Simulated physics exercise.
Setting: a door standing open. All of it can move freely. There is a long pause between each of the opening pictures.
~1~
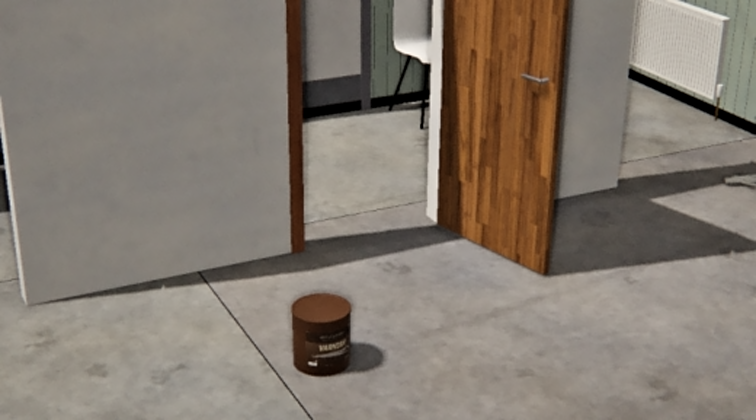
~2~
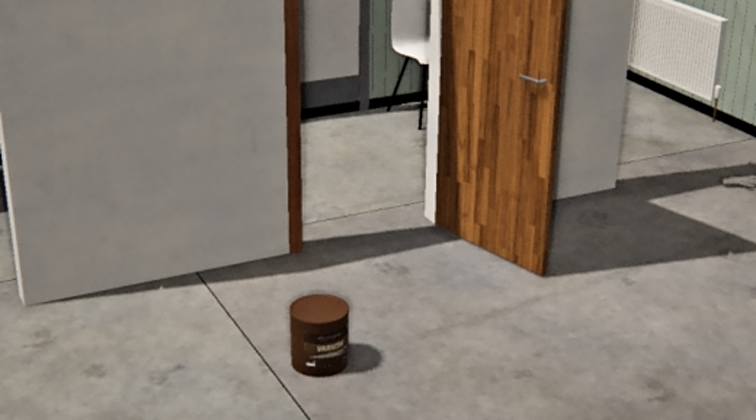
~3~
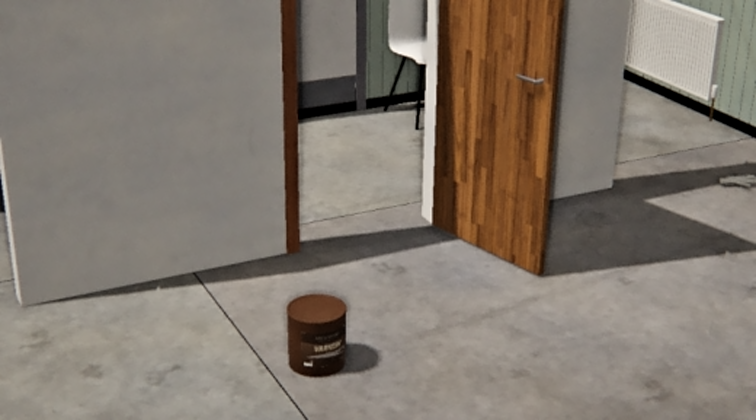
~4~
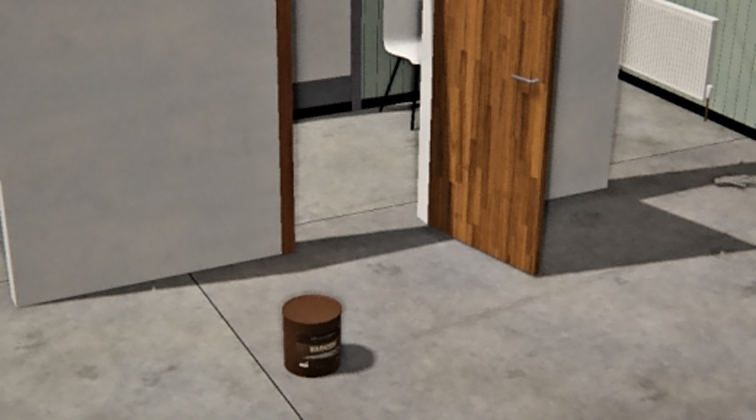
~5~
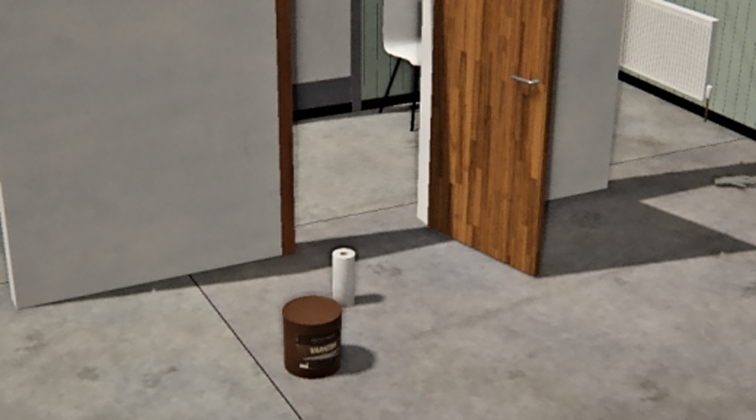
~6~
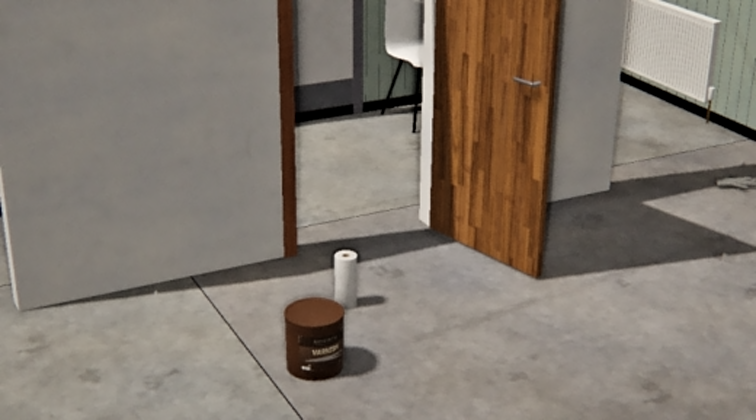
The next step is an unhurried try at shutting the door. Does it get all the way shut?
The door finds its frame.
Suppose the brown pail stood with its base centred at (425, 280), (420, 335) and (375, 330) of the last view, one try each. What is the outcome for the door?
First try: It gets stuck; second try: It closes fully; third try: It closes fully.
Then, 0.70 s after the last picture, door at 86°.
Then, 1.30 s after the last picture, door at 59°.
Then, 1.80 s after the last picture, door at 36°.
Then, 2.30 s after the last picture, door at 13°.
At rest, door at 0°; both in place. Seen from the same camera at the end, white roll near (346, 280).
